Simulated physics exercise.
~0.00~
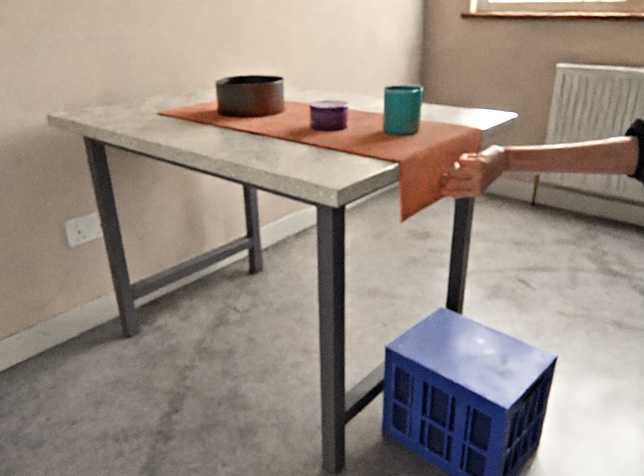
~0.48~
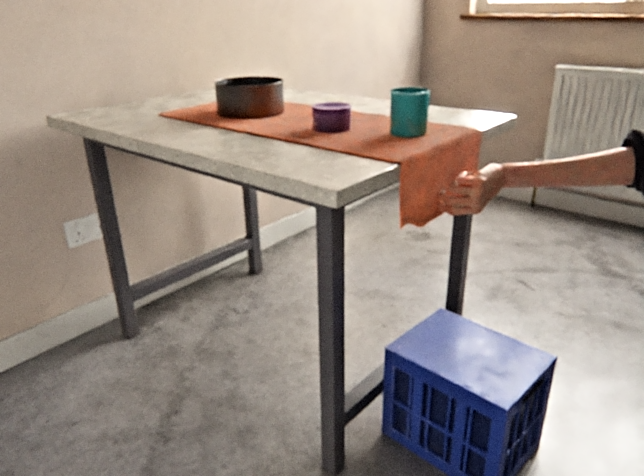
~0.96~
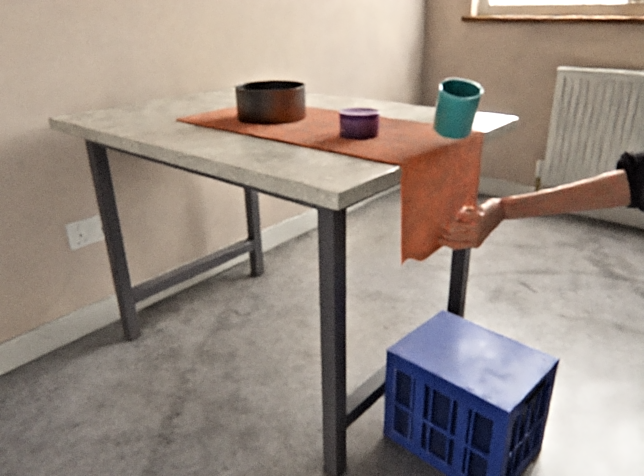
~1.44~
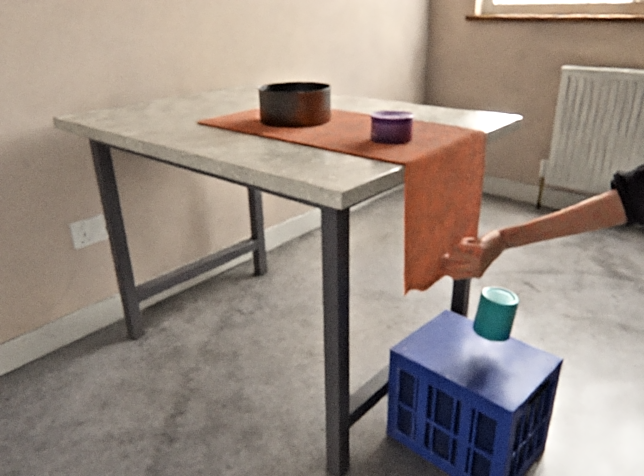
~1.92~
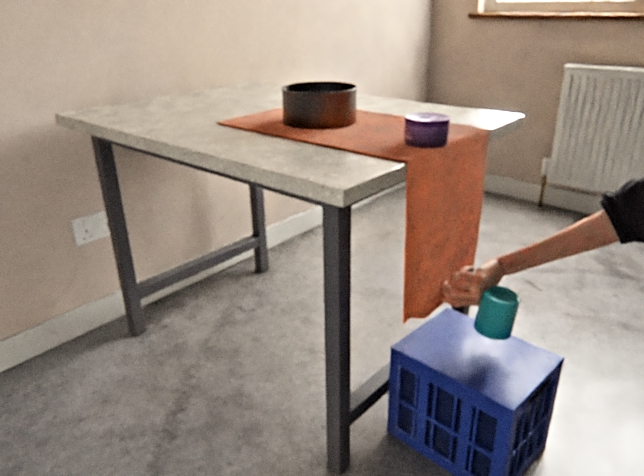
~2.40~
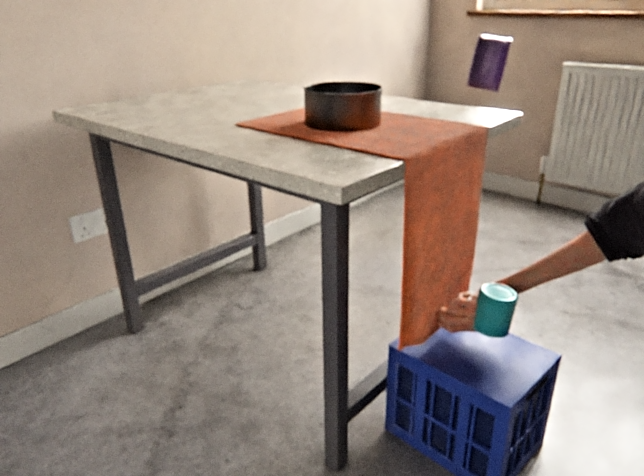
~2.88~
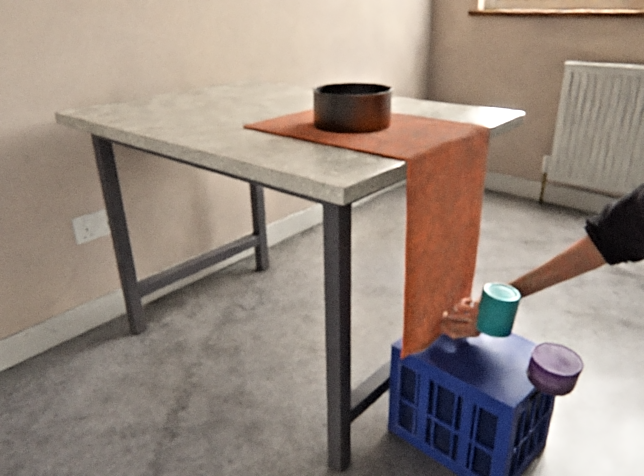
A hand reaching in from the right grips the hanging end of an orange scarf on a grey table, seen from slightly above in a plain room with a radiator. A dark pot, a small purple tub and a turquoise mug stand on the cloth, and a blue crate sits on the floor below. The hand draws the scarf down, carrying everything rightward. The mug tips at the edge and drops to the crate. As the hem reaches the crate, the tub tumbles off too. It ends down by the crate's right side, while the pot remains on the table.
